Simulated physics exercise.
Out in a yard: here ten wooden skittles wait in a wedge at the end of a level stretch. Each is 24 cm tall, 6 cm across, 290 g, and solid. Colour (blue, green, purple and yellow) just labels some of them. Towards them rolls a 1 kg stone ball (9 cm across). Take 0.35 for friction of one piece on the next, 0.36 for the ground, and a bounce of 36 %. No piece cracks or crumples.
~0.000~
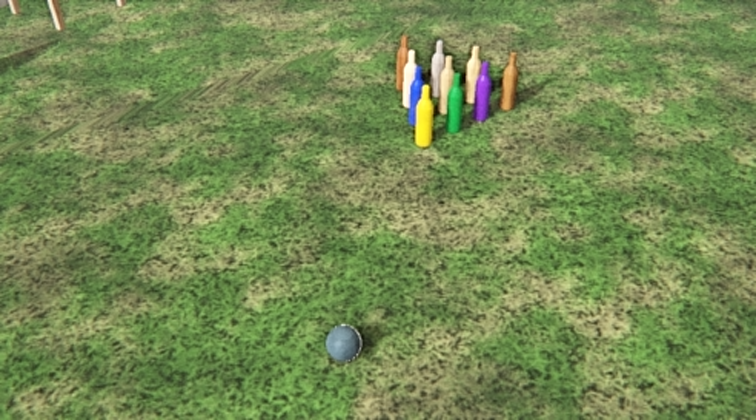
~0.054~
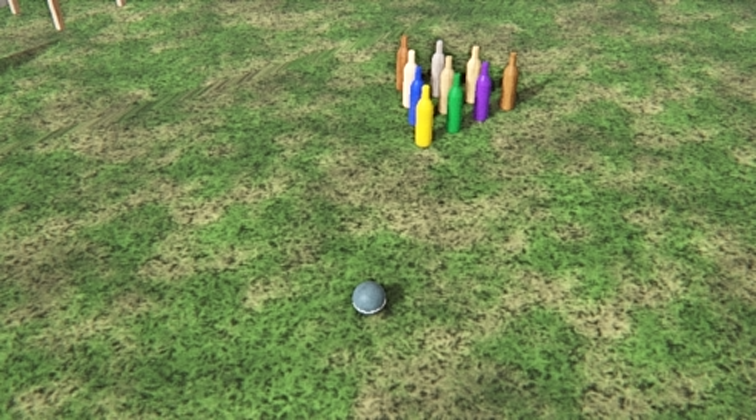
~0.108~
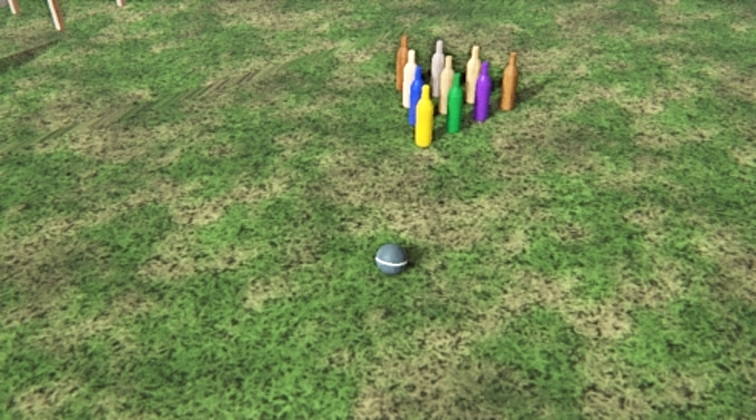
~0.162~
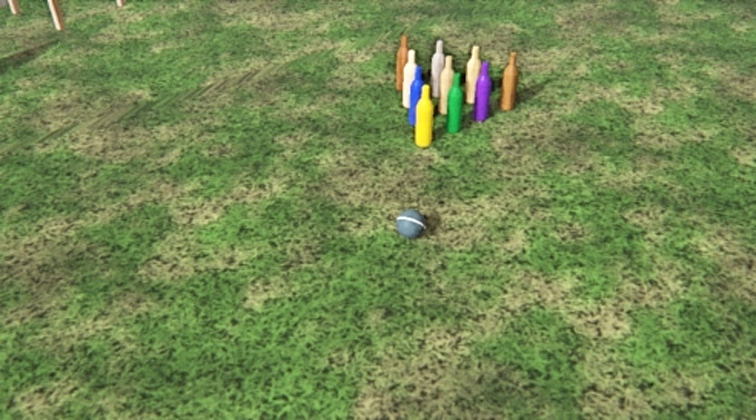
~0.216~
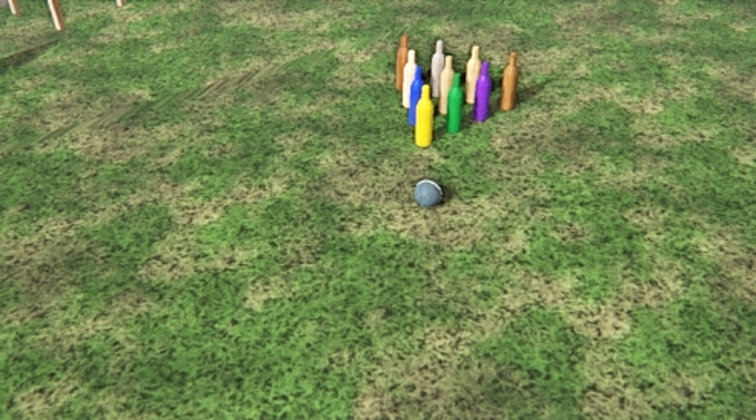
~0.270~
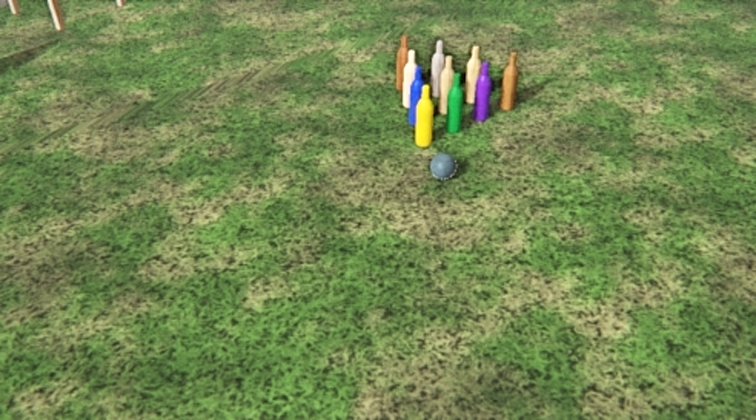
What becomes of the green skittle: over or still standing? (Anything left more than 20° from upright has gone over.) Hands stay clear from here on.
That skittle goes over.
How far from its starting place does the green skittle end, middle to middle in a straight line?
Roughly 25 cm away.
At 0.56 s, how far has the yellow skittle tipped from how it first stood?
About 0°.
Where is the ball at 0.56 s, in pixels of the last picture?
Near (502, 87).
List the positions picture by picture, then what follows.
In the first frame (each place is the centre of the face we see best), ball (344, 343) 1.06 m before the front row; green skittle (452, 106); blue skittle (415, 99); yellow skittle (426, 119); all in place.
Ball (369, 298) 89 cm before the front row; green skittle (452, 106), in the second frame.
Ball (392, 259) 71 cm before the front row; green skittle (452, 106), in the third frame.
Ball (411, 224) 54 cm before the front row; green skittle (452, 106), in the fourth frame.
Ball (428, 193) 37 cm before the front row; green skittle (452, 106), in the fifth frame.
Ball (443, 166) 19 cm before the front row; green skittle (452, 106); yellow skittle (426, 119); purple skittle (479, 94); all in place, in the sixth frame.
By 0.44 s, ball still moving; 2 of the 10 skittles over; green skittle tilted 37°; purple skittle tilted 43°.
By 0.56 s, ball still moving; 4 of the 10 skittles over; green skittle tilted 60°; purple skittle on its side.
By 0.76 s, ball still moving; 5 of the 10 skittles over; green skittle lying flat; purple skittle lying flat.
When it is over (1.5 s), ball rolling away; 5 of the 10 skittles over; green skittle lying flat; purple skittle lying flat; yellow skittle unmoved. In pixels of the last frame, middles, green skittle near (429, 93).
